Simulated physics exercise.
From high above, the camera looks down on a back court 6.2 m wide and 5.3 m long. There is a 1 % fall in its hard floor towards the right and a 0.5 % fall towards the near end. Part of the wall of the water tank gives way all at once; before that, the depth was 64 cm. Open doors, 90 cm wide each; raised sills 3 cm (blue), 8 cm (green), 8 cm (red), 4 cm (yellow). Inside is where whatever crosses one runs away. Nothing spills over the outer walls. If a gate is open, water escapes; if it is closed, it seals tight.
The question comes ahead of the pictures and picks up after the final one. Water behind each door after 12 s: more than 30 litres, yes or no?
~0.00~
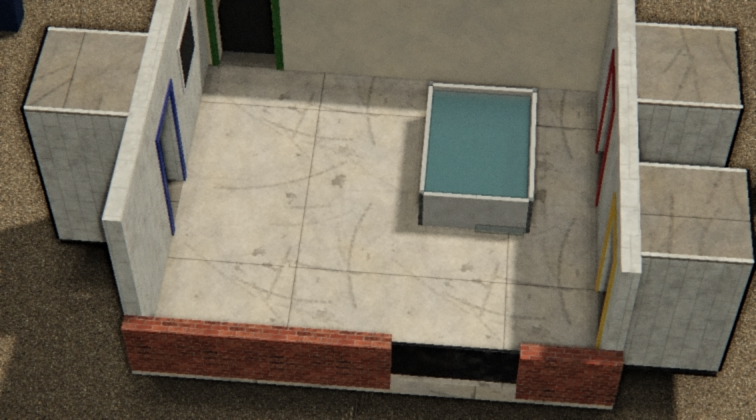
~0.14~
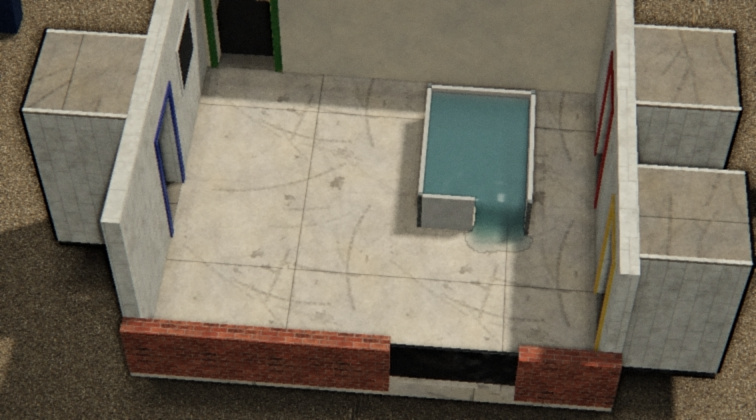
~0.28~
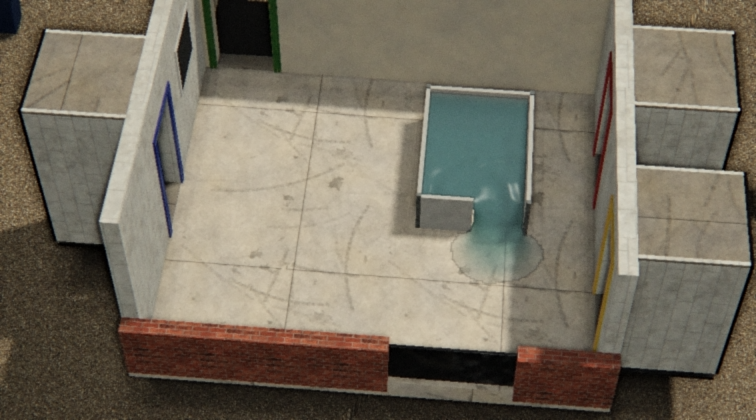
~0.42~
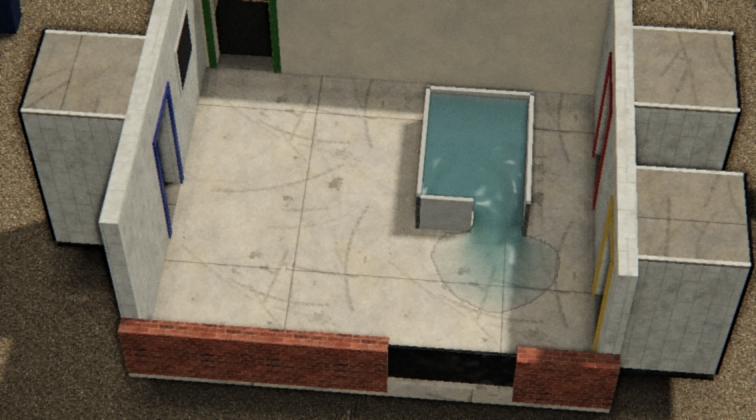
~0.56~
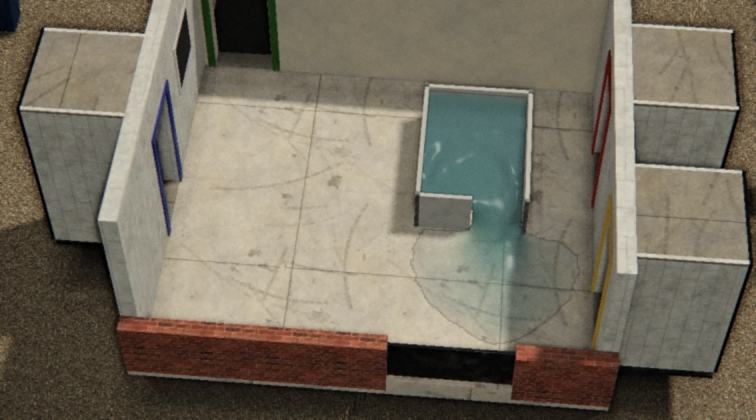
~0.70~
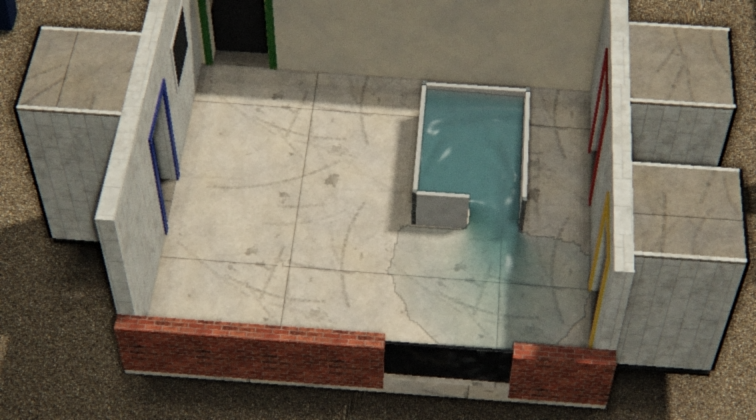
Blue door: No; green door: No; red door: No; yellow door: Yes.
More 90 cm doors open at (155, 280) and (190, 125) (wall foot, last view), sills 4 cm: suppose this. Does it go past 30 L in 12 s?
Door 1: Limit broken; door 2: Limit not reached.
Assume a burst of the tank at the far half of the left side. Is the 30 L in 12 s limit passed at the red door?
At the red door the limit is not exceeded.
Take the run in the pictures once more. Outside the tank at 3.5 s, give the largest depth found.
I'd say near 24 centimetres.
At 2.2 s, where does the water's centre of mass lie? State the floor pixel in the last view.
Pixel position near (476, 228).
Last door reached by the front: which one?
The green door.
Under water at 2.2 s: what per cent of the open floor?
Near 25 per cent is wet.
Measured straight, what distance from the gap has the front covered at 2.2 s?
Roughly 4.0 m.
After 1.4 s water covers 20 % of the floor and is deepest (42 cm) near (577, 378); blue door not reached, green door not reached, red door not reached, yellow door 10 cm at the sill, 10 L in.
After 2.2 s water covers 25 % of the floor and is deepest (31 cm) near (497, 361); blue door not reached, green door not reached, red door not reached, yellow door 16 cm at the sill, 62 L in.
After 3.5 s water covers 40 % of the floor and is deepest (24 cm) near (590, 380); blue door not reached, green door not reached, red door 1 cm at the sill, 0 L in, yellow door 17 cm at the sill, 168 L in.
After 7.0 s water covers 75 % of the floor and is deepest (13 cm) near (503, 235); blue door 5 cm at the sill, 6 L in, green door 2 cm at the sill, 0 L in, red door 2 cm at the sill, 0 L in, yellow door 12 cm at the sill, 345 L in.
After 12.0 s water covers 100 % of the floor and is deepest (10 cm) near (429, 82); blue door 3 cm at the sill, 13 L in, green door 4 cm at the sill, 0 L in, red door 4 cm at the sill, 0 L in, yellow door 8 cm at the sill, 447 L in.
